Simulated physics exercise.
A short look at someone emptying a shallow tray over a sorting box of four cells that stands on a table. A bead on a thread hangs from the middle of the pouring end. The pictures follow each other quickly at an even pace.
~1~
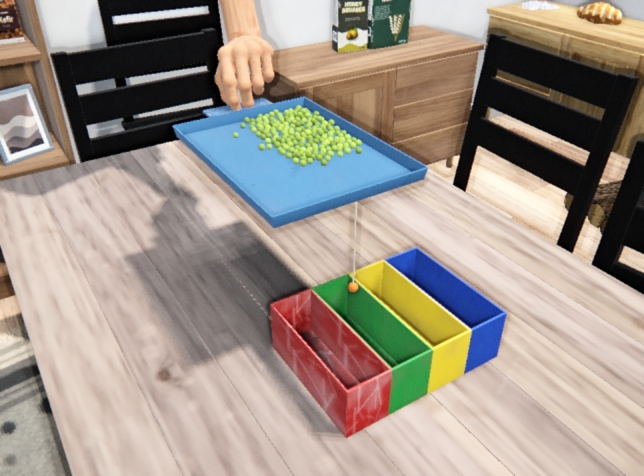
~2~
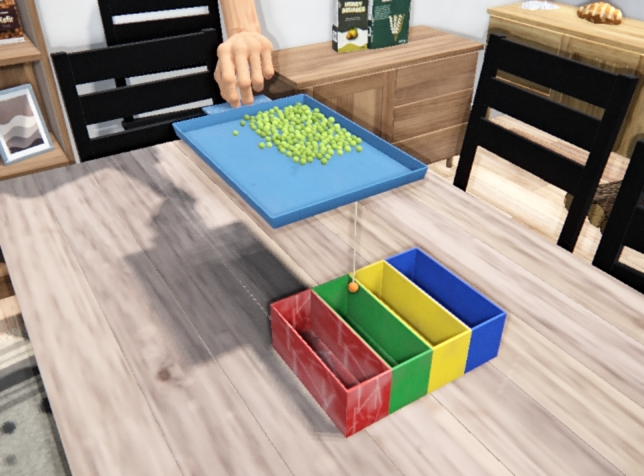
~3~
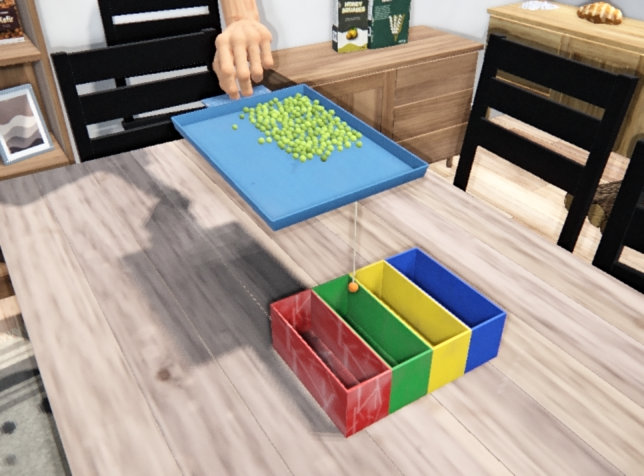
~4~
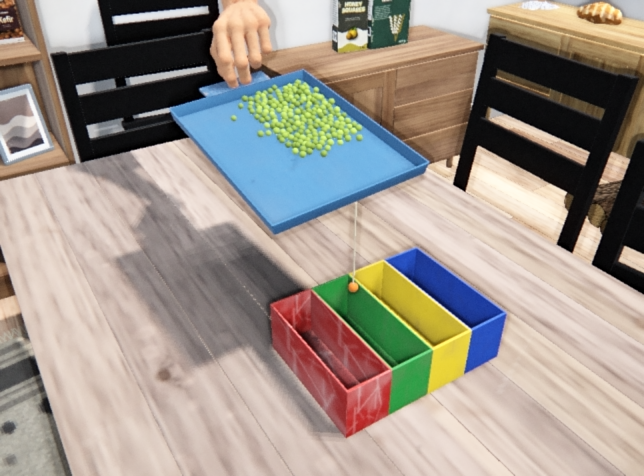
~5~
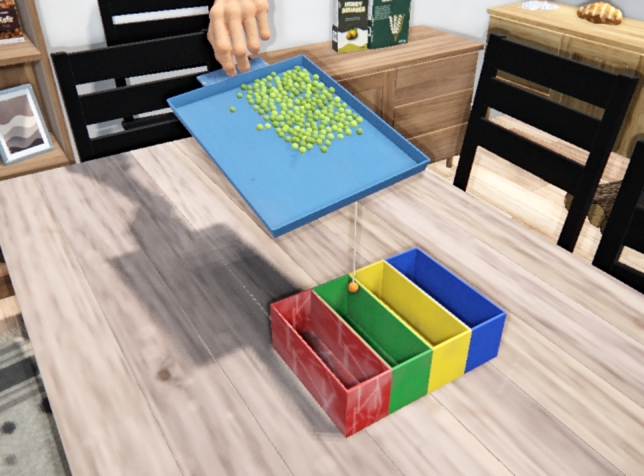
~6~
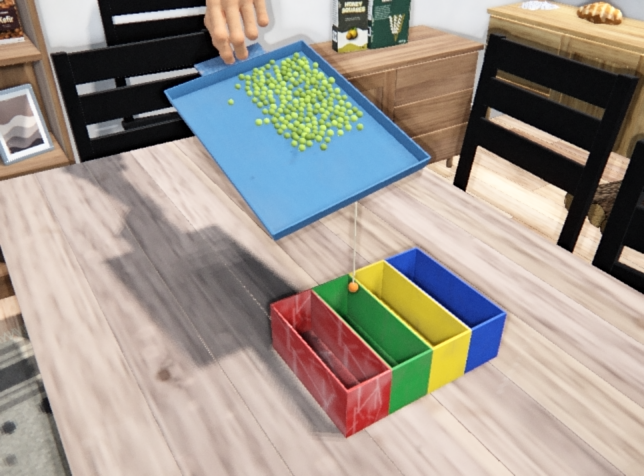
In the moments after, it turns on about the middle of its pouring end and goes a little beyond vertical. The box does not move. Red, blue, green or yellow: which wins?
Fullest: The red cell.
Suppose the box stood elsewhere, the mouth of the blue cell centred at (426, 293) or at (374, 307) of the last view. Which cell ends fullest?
In turn: That red cell; that green cell.
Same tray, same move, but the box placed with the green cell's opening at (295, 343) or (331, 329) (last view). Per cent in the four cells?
In turn 100 and 90 in a hundred.
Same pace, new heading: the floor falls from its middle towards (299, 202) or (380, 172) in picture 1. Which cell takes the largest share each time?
One: The cell in red. Two: The blue one.
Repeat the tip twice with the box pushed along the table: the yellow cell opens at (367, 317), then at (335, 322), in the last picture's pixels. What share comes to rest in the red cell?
First some 50, then 20 per cent.
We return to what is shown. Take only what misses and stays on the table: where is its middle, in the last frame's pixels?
Close to (253, 424).
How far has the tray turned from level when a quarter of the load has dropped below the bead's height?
At about 65°.
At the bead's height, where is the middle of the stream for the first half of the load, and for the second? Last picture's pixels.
At about (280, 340), then at (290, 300).
Just after the last frame, tray tipped steeply; roughly two thirds on the tray; just a few in the red cell; roughly a third falling or outside the box.
A moment on, tray tipped right over; roughly a third on the tray; about a tenth in the red cell; roughly half falling or outside the box.
Further on, tray tipped past a quarter turn; roughly a third in the red cell; roughly two thirds falling or outside the box.
When it is over, tray tipped past a quarter turn; roughly a third in the red cell; not one in the green cell; not one in the yellow cell; not one in the blue cell; roughly two thirds outside the box.
